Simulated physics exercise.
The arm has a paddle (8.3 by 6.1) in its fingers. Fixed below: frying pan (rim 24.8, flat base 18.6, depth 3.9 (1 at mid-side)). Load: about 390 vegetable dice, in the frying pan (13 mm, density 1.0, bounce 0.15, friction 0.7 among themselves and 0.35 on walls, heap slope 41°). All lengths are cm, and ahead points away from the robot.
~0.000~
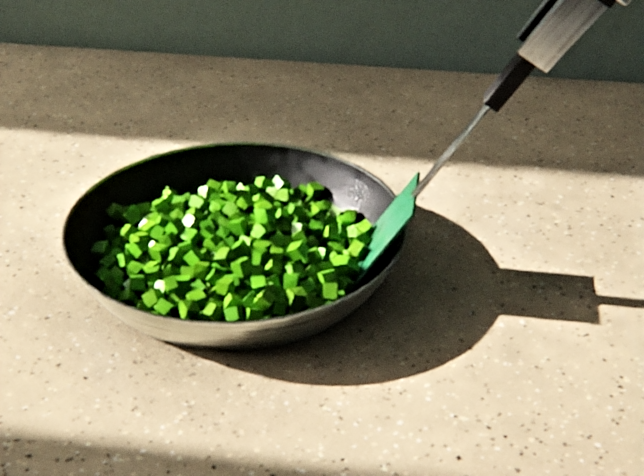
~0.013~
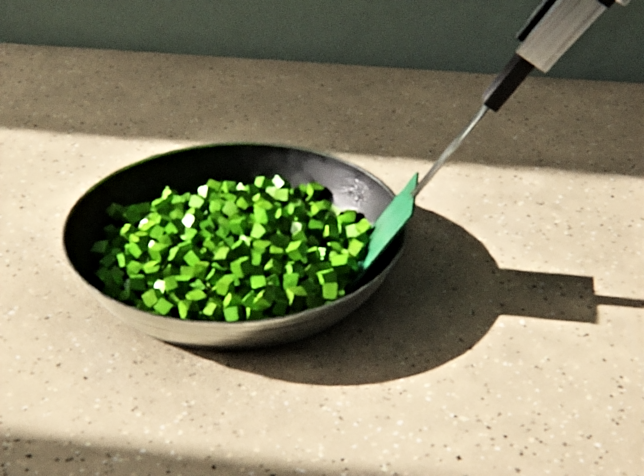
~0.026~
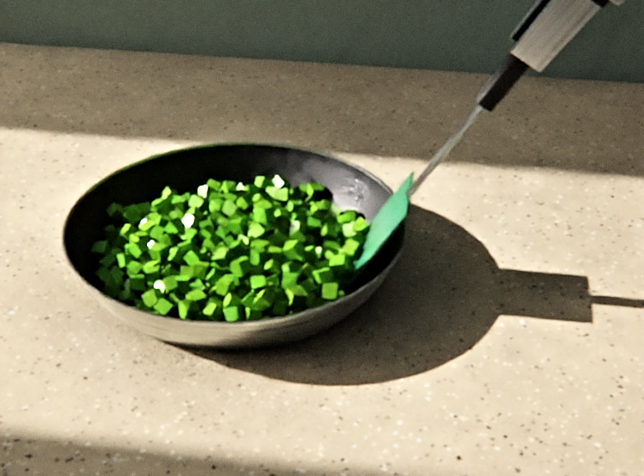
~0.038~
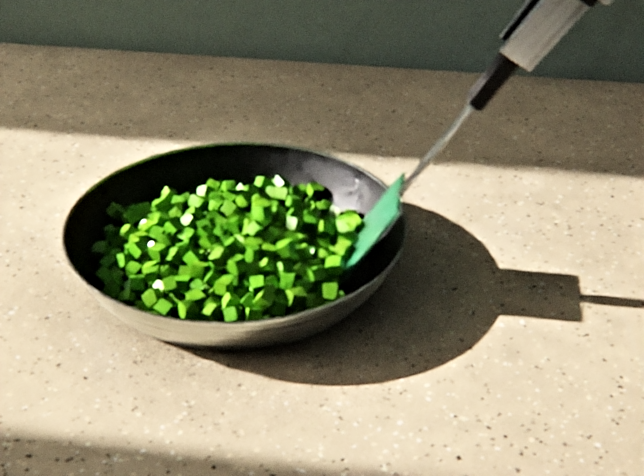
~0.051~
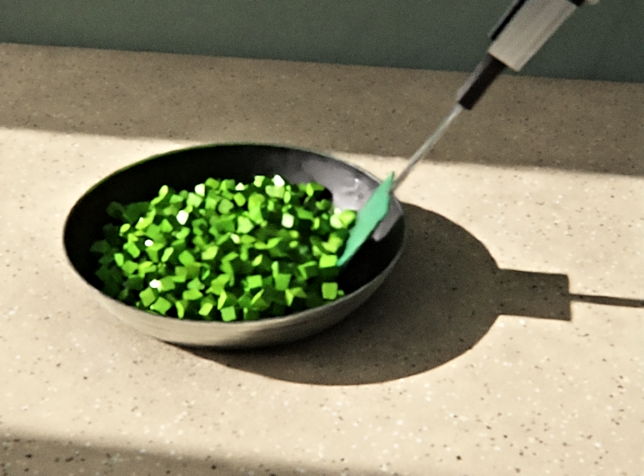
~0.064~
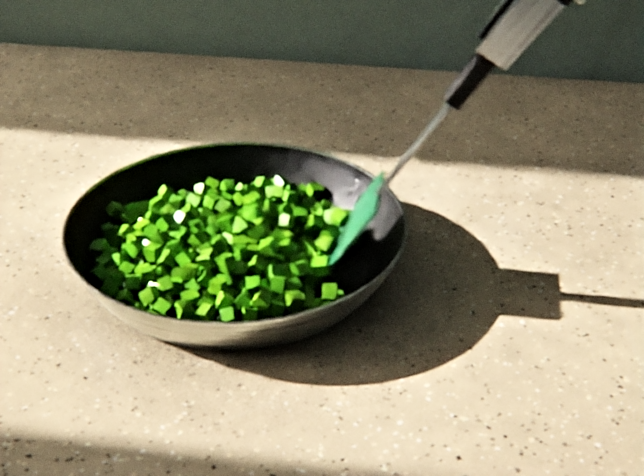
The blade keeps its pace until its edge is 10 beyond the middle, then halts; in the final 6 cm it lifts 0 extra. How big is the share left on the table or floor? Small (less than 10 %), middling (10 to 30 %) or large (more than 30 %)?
On the table or floor the share is middling, 10 to 30 %.
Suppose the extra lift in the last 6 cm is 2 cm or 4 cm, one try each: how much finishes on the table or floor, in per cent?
Some 25 and 25 per cent.
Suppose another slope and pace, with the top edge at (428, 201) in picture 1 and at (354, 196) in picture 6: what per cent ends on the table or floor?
About 35 per cent.
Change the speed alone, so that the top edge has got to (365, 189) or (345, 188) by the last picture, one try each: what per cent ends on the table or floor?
About 35 and 35 per cent.
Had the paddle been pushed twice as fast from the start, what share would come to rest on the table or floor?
In that case some 35 per cent.
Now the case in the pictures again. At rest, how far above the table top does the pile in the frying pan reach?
Some 5.5 cm.
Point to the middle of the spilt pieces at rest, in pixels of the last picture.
At about (33, 249).
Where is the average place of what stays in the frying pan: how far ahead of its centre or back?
Roughly 3.0 cm ahead.
After 0.17 s, sloping 58°, highest piece 6 above the table; 391 in the frying pan.
After 0.27 s, sloping 58°, highest piece 8 above the table; 390 in the frying pan, 1 on the blade or in flight.
After 0.52 s, sloping 58°, highest piece 6 above the table; 312 in the frying pan, 73 on the table or floor, 6 on the blade or in flight.
After 1.57 s, sloping 58°, highest piece 5 above the table; 306 in the frying pan, 85 on the table or floor.
At rest, 306 in the frying pan, 85 on the table or floor. That is 22 % on the table or floor.
